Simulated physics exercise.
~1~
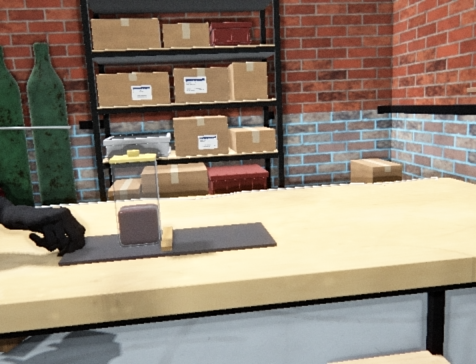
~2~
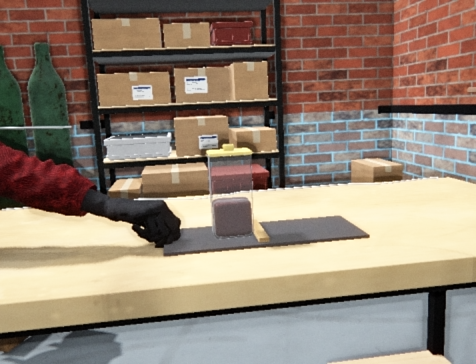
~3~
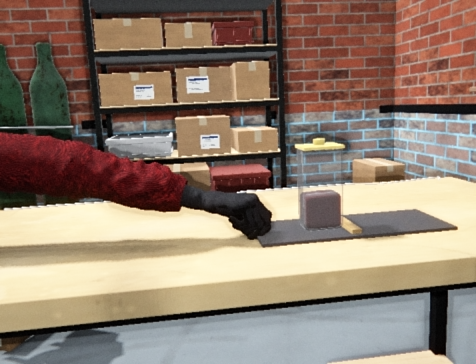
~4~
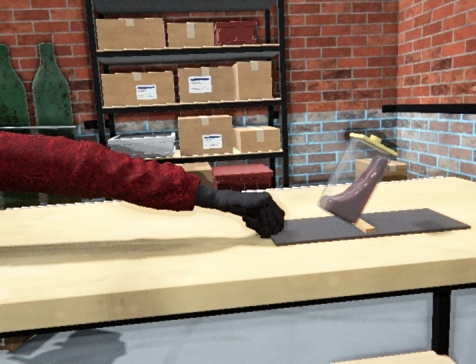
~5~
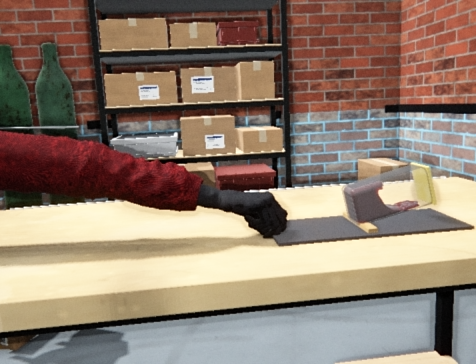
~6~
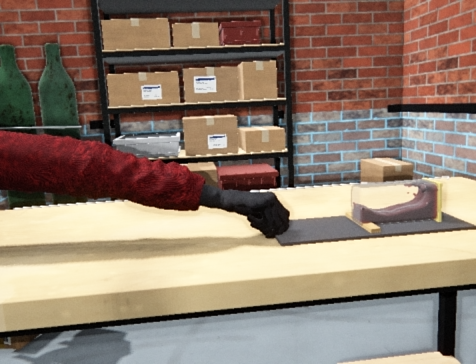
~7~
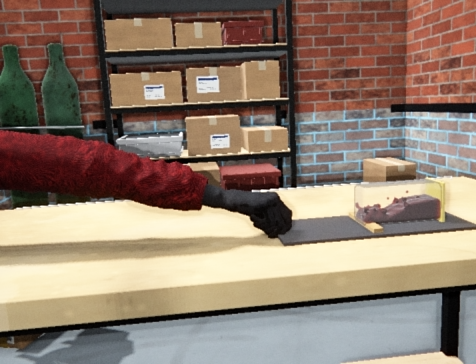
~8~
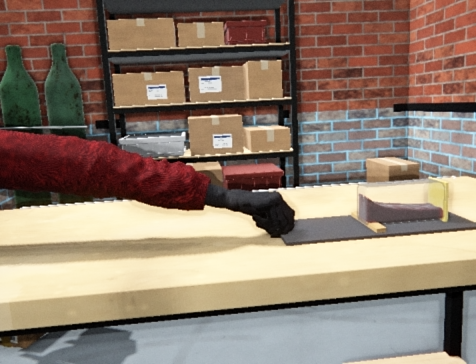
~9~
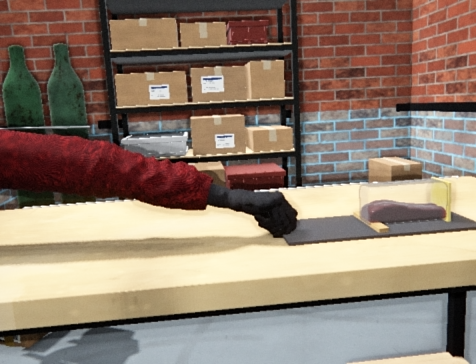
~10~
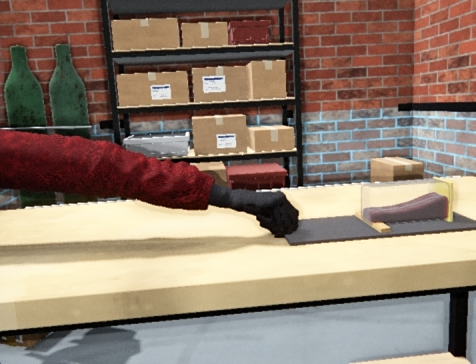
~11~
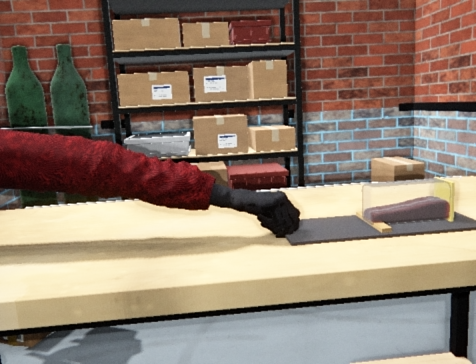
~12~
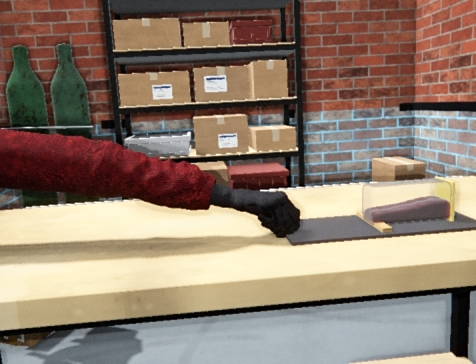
A gloved hand slides a board right and stops, and the capped flask topples onto its side.
